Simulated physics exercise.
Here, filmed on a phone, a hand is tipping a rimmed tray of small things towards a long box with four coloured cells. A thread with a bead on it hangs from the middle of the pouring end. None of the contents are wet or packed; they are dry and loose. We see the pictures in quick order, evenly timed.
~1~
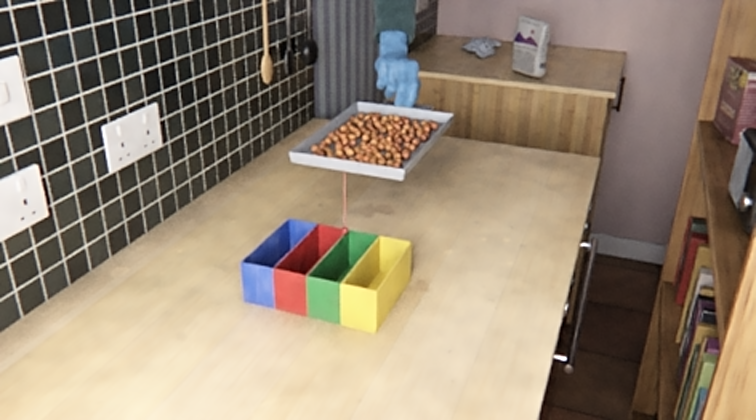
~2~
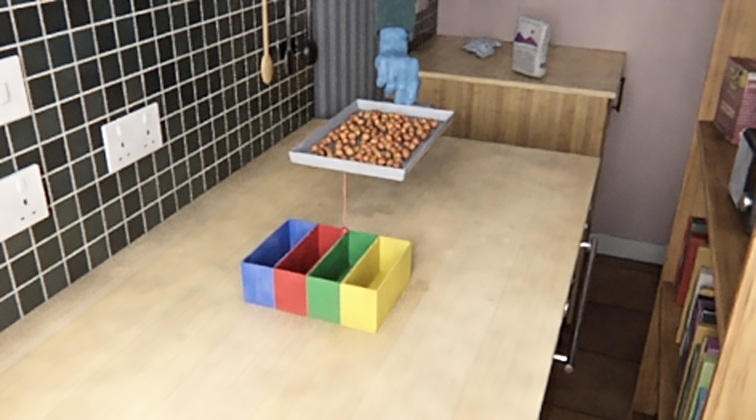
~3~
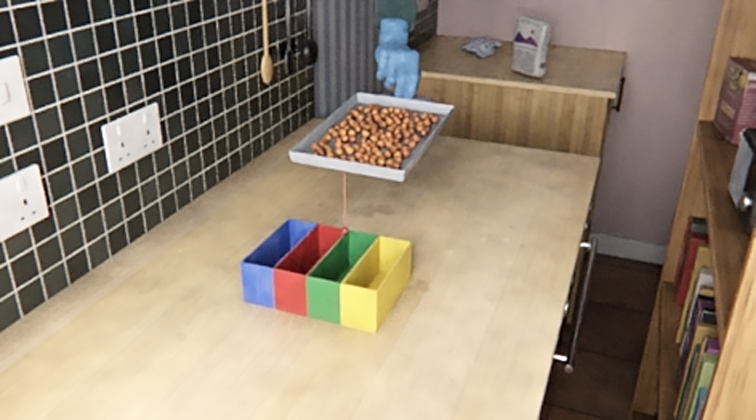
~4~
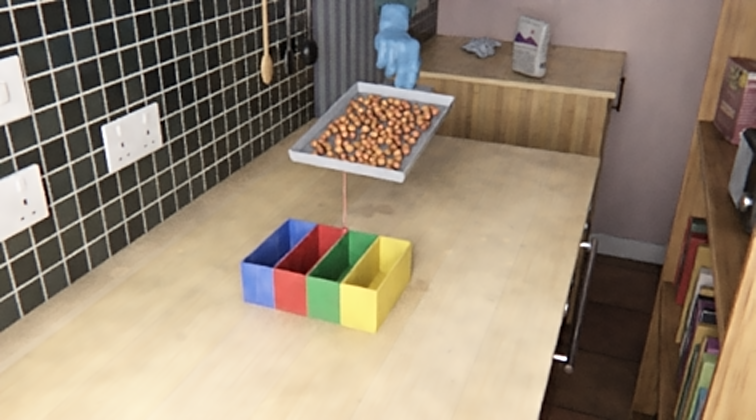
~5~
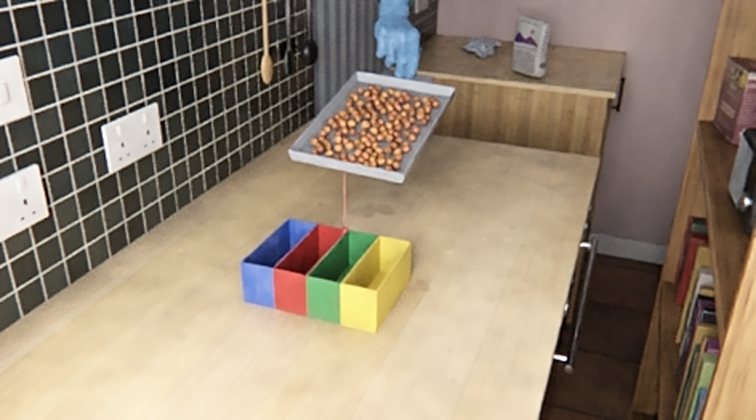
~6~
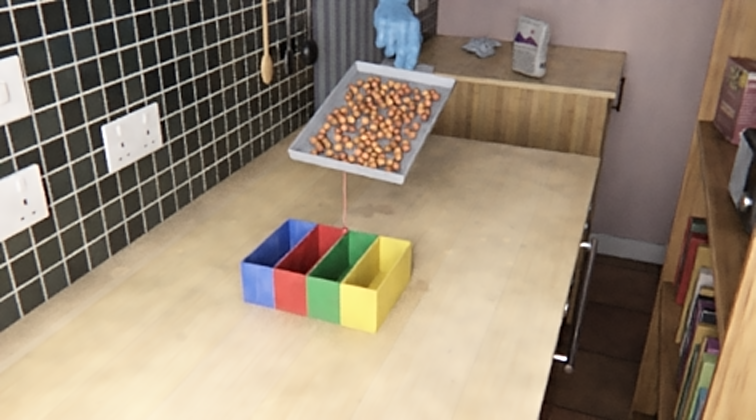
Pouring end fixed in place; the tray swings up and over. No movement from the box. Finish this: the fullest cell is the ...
... Yellow one.
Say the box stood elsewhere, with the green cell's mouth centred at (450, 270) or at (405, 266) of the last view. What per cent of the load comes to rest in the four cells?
First case around 60 %, second case around 90 %.
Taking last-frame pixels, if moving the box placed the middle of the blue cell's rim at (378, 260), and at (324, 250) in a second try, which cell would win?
First try: The cell in blue; second try: The green one.
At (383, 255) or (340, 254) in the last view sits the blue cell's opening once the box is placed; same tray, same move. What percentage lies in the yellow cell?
Trial 1 near 0 percent, trial 2 near 0 percent.
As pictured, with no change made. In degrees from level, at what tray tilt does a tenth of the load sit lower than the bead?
My estimate is some 100 degrees.
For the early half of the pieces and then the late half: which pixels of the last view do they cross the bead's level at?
Roughly at (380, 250) first, and then at (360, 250).
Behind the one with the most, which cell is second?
That would be that green cell.
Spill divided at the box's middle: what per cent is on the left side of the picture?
0 per cent, roughly.
Just after the last frame, tray tipped steeply; almost all on the tray; just a few falling or outside the box.
A moment on, tray tipped right over; the larger part on the tray; about a tenth in the yellow cell; just a few in the green cell; about a tenth falling or outside the box.
Further on, tray tipped past a quarter turn; roughly a third in the yellow cell; roughly a quarter in the green cell; about a tenth in the red cell; roughly a quarter falling or outside the box.
When it is over, tray tipped past a quarter turn; roughly a third in the yellow cell; roughly a quarter in the green cell; about a tenth in the red cell; not one in the blue cell; roughly a quarter outside the box.
